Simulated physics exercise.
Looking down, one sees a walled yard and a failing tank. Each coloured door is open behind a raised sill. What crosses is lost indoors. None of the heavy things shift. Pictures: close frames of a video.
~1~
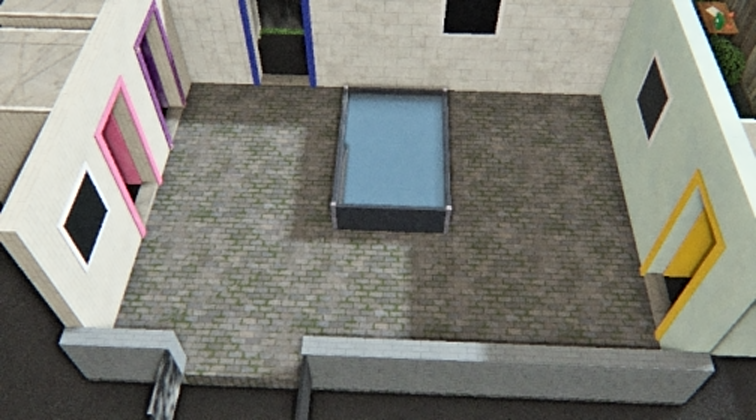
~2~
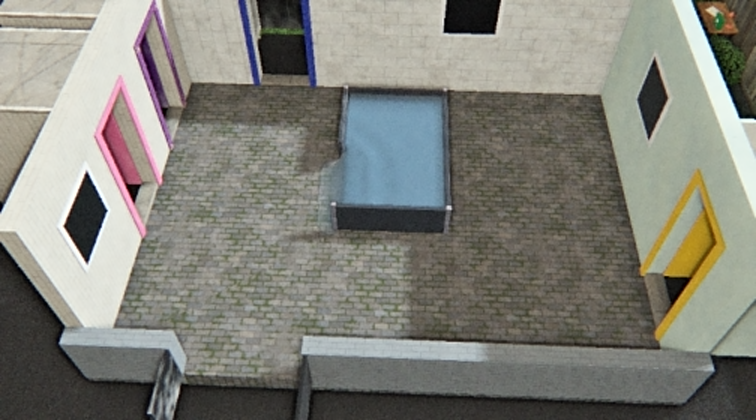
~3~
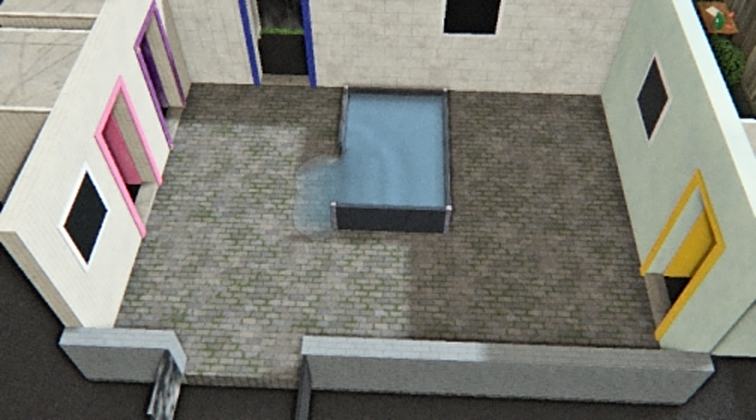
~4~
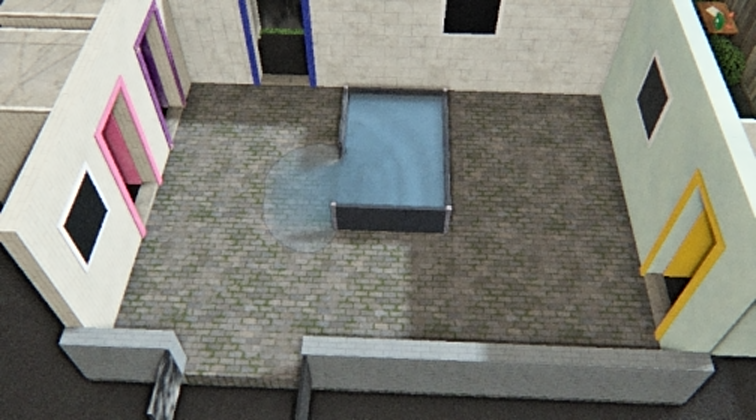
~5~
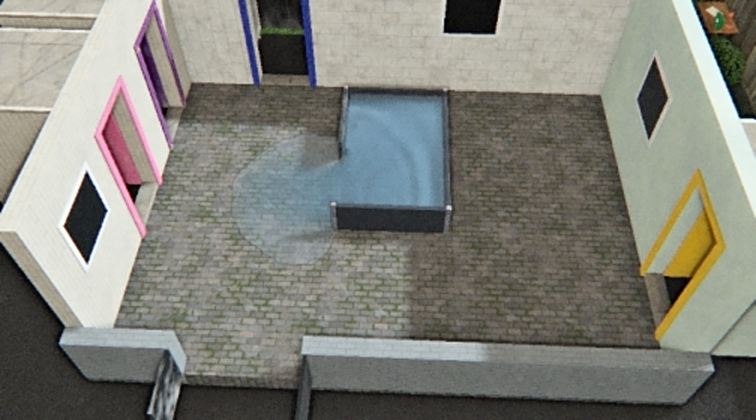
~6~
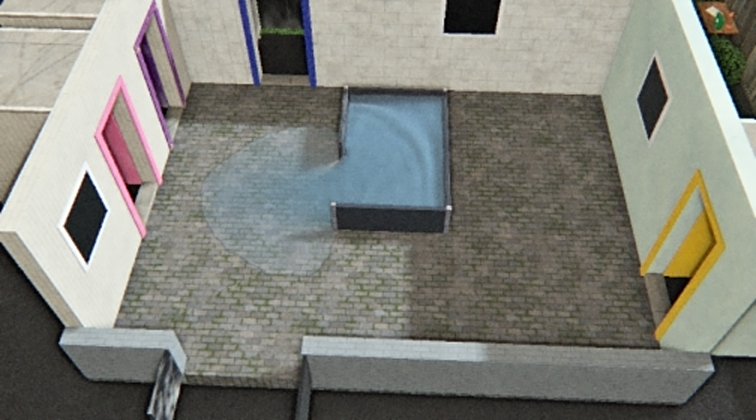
Water pours from the left side of a tank and spreads leftward across a walled yard.
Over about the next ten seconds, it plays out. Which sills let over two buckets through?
In order: Purple door: Over the line on that one; yellow door: Not over the line on that one; blue door: Not over the line on that one; pink door: Over the line on that one.
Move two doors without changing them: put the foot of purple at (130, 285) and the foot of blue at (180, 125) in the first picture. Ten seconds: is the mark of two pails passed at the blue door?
The blue door exceeds it.
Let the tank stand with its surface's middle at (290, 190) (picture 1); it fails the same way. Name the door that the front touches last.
The yellow one.
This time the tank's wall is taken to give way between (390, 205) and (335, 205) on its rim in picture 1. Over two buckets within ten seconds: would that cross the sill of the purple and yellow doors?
Lab note - purple door stays short of it, yellow door stays short of it.
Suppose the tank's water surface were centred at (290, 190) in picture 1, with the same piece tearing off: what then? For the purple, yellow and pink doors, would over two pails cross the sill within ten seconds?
Lab note - purple door remains within bounds, yellow door remains within bounds, pink door breaks the limit.
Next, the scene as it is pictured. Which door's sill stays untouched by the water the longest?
I'd go with the door marked yellow.
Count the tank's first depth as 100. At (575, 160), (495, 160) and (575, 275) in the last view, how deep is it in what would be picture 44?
In that order: 0, 0 and 0 per cent.
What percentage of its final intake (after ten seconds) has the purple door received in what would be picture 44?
About 75 %.
A moment on, water covers 25 % of the floor; the purple door not reached, the yellow door not reached, the blue door not reached, the pink door under two buckets in.
Next, water covers 30 % of the floor; the purple door under two buckets in, the yellow door not reached, the blue door not reached, the pink door over two buckets in.
Then, water covers 35 % of the floor; the purple door over two buckets in, the yellow door not reached, the blue door wet at the sill, nothing in, the pink door far over two buckets in.
Later, water covers 55 % of the floor; the purple door far over two buckets in, the yellow door not reached, the blue door wet at the sill, nothing in, the pink door far over two buckets in.
In the end, water covers 80 % of the floor; the purple door far over two buckets in, the yellow door wet at the sill, nothing in, the blue door under two buckets in, the pink door far over two buckets in.
